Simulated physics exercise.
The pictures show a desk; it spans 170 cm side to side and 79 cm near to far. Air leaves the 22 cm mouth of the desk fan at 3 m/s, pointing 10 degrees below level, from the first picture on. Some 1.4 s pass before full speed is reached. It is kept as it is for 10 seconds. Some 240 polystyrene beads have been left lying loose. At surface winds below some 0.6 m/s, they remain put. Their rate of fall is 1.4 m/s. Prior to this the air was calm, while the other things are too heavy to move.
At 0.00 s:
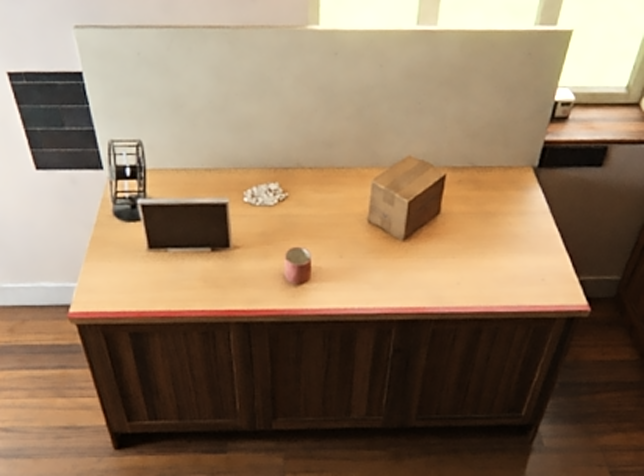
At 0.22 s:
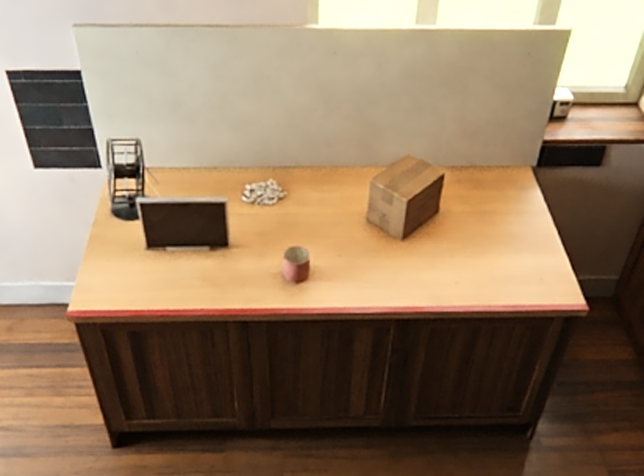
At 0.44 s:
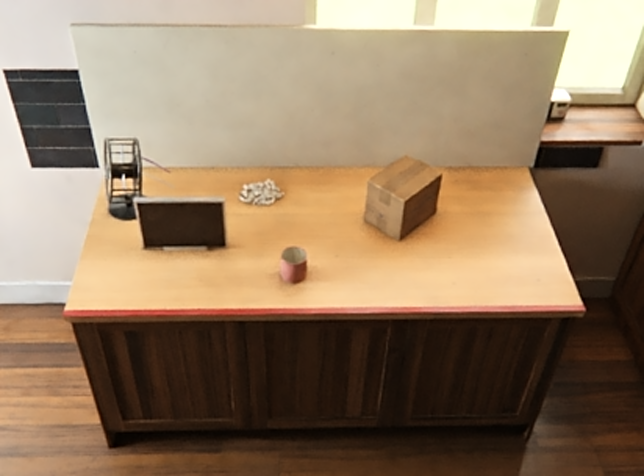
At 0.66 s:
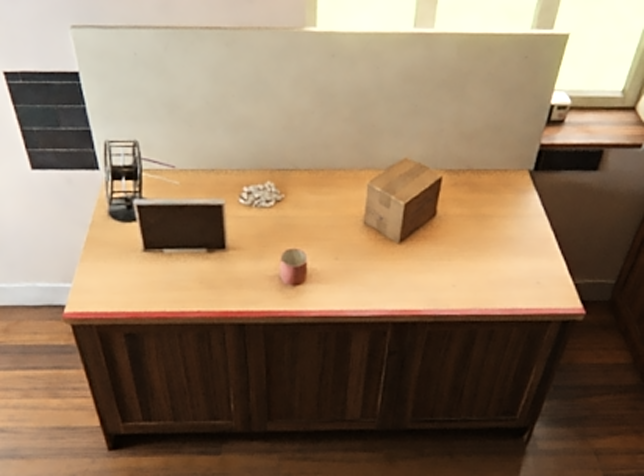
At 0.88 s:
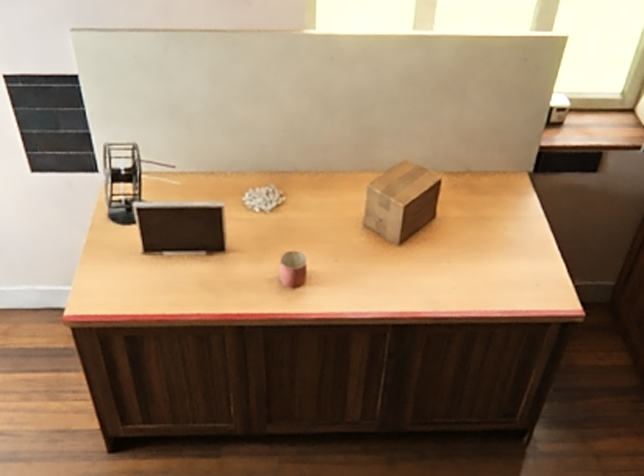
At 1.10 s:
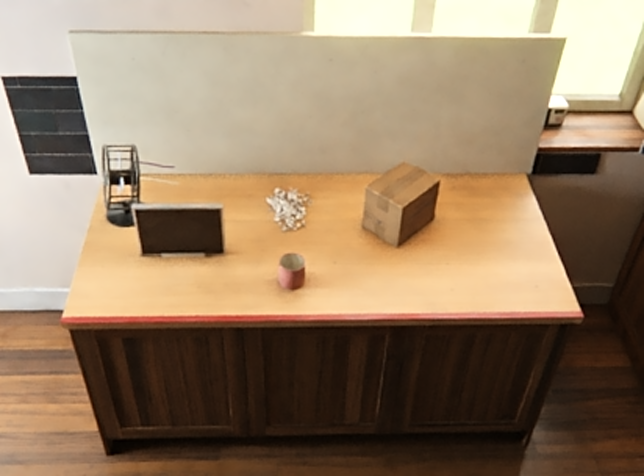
Small white beads lie still beside a desk fan, then spread and shift right across the desk.
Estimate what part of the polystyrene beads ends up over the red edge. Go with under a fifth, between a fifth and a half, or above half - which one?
The share lies between one fifth and one half.
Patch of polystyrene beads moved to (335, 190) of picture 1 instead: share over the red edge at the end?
Expected share: Near 10 %.
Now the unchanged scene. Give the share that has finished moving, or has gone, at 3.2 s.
My guess would be around 60 %.
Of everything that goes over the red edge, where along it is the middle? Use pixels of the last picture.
Near (410, 319).
After 2.0 s, 24 % are over the red edge; the middle of those still in play is near (399, 268); 0 % have settled or left.
After 3.2 s, 29 % are over the red edge; the middle of those still in play is near (420, 287); 59 % have settled or left.
After 5.5 s, 35 % are over the red edge; the middle of those still in play is near (434, 306); 70 % have settled or left.
After 10.0 s, at the end, 36 % are over the red edge; the middle of those still in play is near (439, 308).
